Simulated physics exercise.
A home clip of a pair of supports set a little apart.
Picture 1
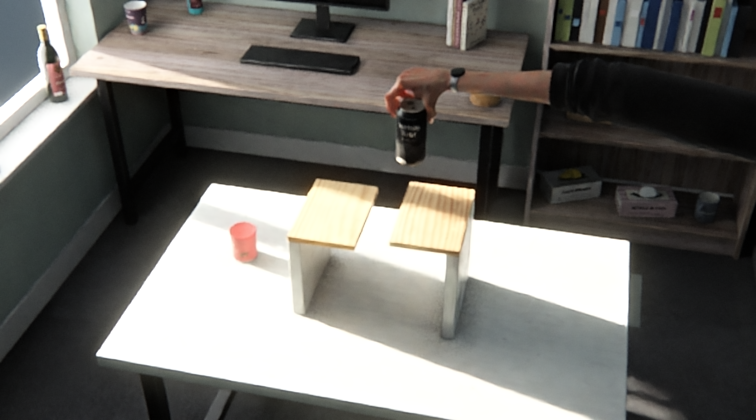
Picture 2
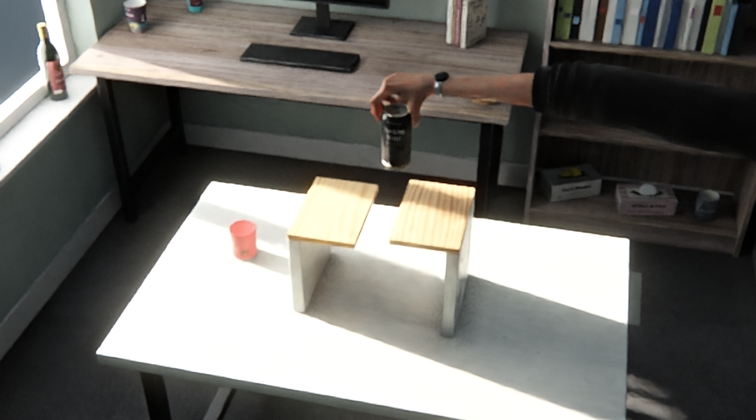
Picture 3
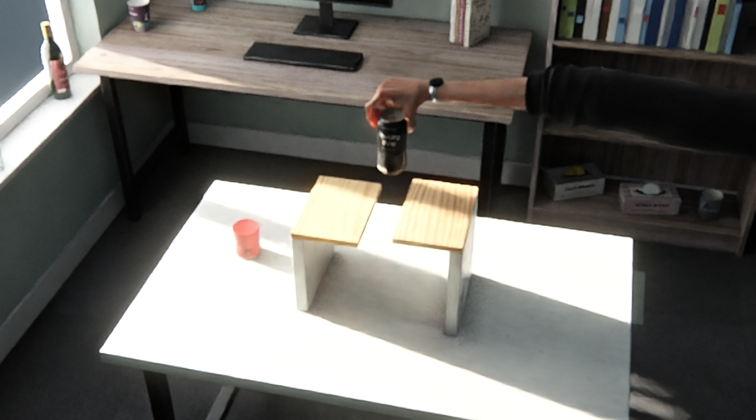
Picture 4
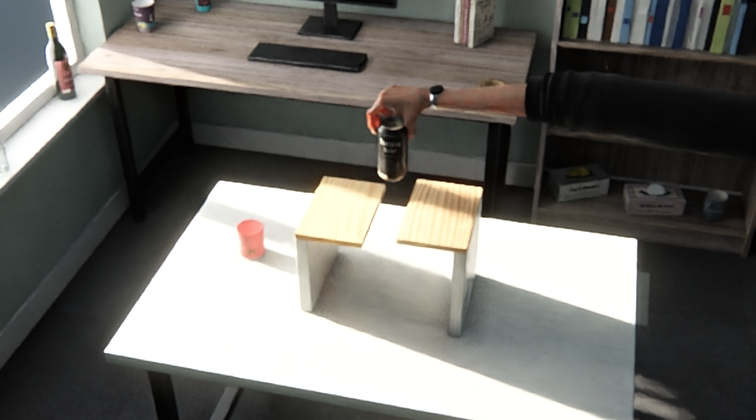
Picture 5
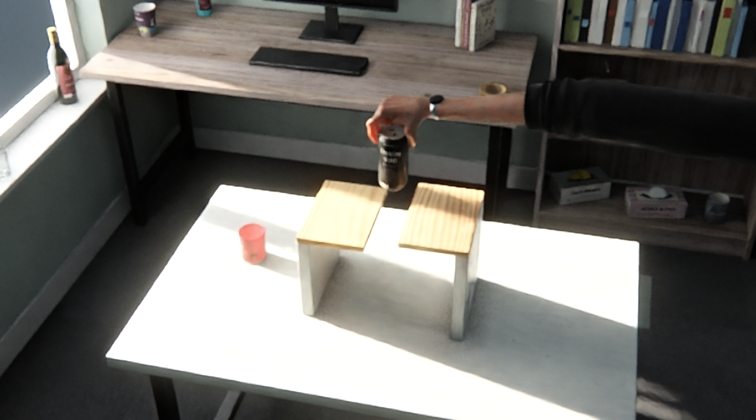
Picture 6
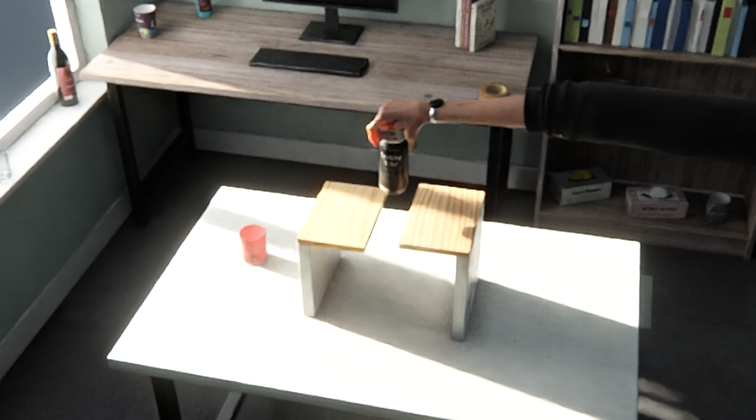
In a sunlit room, two wood-topped supports stand a little apart on a white table beside a red cup. A hand reaching in from the right carries a black can slightly left above them, then lowers it a little over the gap, still gripping it.
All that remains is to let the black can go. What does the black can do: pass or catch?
Outcome: The can drops through.
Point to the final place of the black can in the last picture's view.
Around (394, 274).
Then, 0.20 s after the last picture, black can slid about its own width near (394, 181).
Then, 0.30 s after the last picture, black can slid well along near (394, 232).
Then, 0.40 s after the last picture, black can slid well along near (394, 272).
At rest, moved from the start, black can; red tin in place. Seen from the same camera at the end, black can near (394, 274). The can goes down the gap.
